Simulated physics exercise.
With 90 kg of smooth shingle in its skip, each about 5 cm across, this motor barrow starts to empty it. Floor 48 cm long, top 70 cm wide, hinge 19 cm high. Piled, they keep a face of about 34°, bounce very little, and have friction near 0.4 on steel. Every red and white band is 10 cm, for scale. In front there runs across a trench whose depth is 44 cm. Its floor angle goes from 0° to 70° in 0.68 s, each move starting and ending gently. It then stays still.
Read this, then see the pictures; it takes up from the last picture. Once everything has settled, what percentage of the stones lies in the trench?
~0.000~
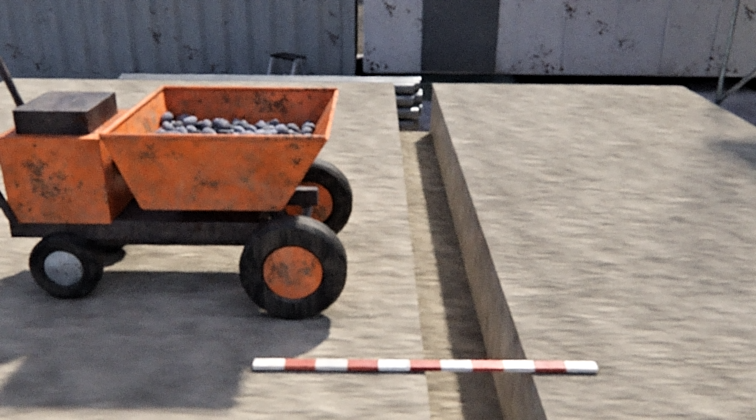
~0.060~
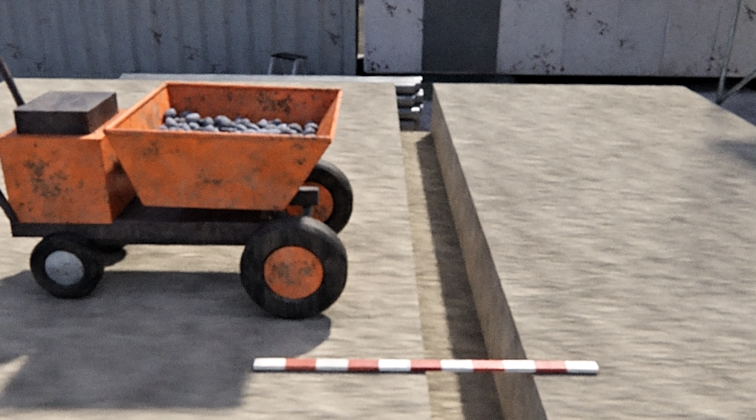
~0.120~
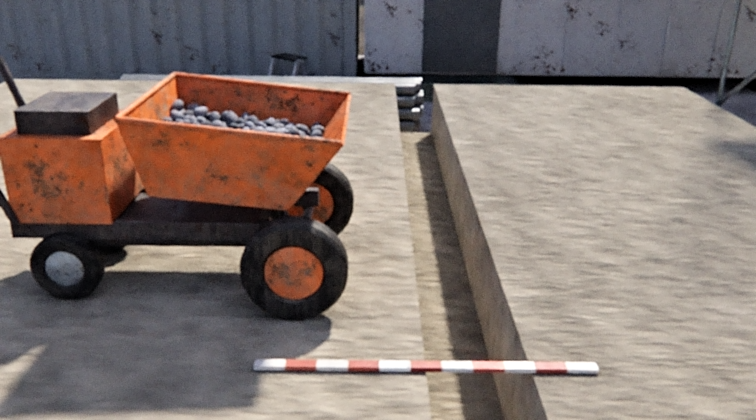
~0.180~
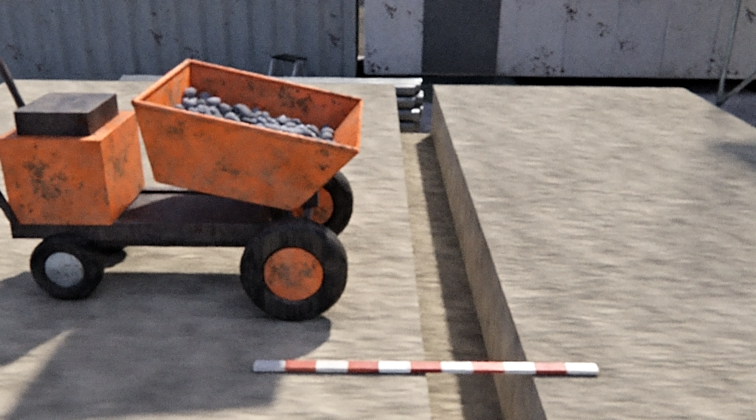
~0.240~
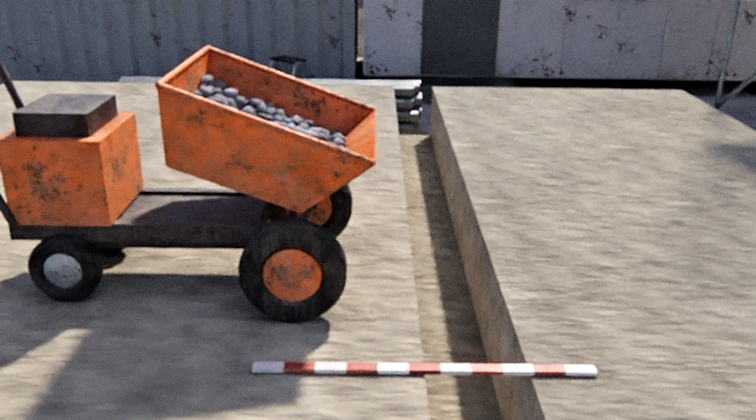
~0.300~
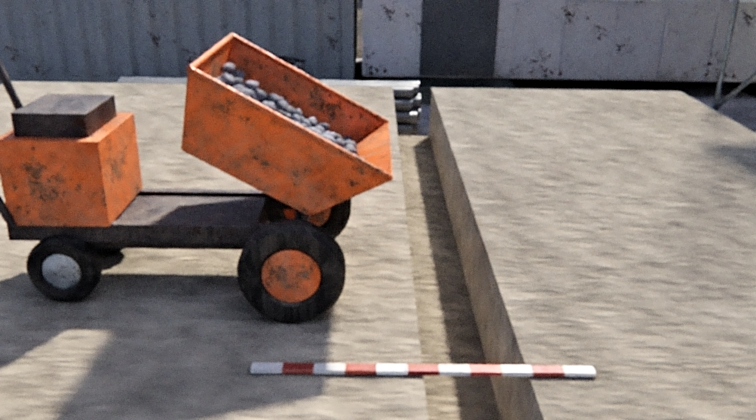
I would say 69 percent.
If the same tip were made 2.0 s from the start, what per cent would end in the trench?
In that case some 95 per cent.
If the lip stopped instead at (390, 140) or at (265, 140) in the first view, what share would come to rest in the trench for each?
I'd expect close to 30 per cent at the first and 85 per cent at the second.
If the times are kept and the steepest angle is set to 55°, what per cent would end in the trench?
With that change, near 35 per cent.
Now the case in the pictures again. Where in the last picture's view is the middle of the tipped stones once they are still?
Their middle ends up near (474, 355).
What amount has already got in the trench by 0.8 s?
I'd say near 20 per cent at that time.
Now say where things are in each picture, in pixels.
The skip is at 0°, its lip at (327, 139); the top of the load is at (208, 127), in the first picture.
Lip at (331, 140), floor tilted 2°, highest stones at (198, 123); the stones move at 0.3 m/s on average, in the second picture.
Lip at (342, 144), floor tilted 6°, highest stones at (198, 117); the stones move at 0.7 m/s on average, in the third picture.
The skip is at 12°, its lip at (358, 152); the top of the load is at (197, 106); the stones move at 0.9 m/s on average, in the fourth picture.
Lip at (375, 163), floor tilted 20°, highest stones at (209, 93); the stones move at 1.1 m/s on average, in the fifth picture.
The skip is at 29°, its lip at (392, 178); the top of the load is at (228, 81); the stones move at 1.2 m/s on average, in the sixth picture.
After 0.5 s the floor is at 59°; 100 % in the skip; the foremost stones are at (405, 207).
After 0.8 s the floor is at 70°; 79 % in the skip, 20 % in the trench; the foremost stones are at (497, 277).
After 1.1 s the floor is at 70°; 26 % in the skip, 42 % in the trench, 31 % past the trench; the foremost stones are at (656, 274).
After 3.1 s the floor is at 70°; 0 % in the skip, 69 % in the trench, 31 % past the trench; the foremost stones are past the picture's edge.
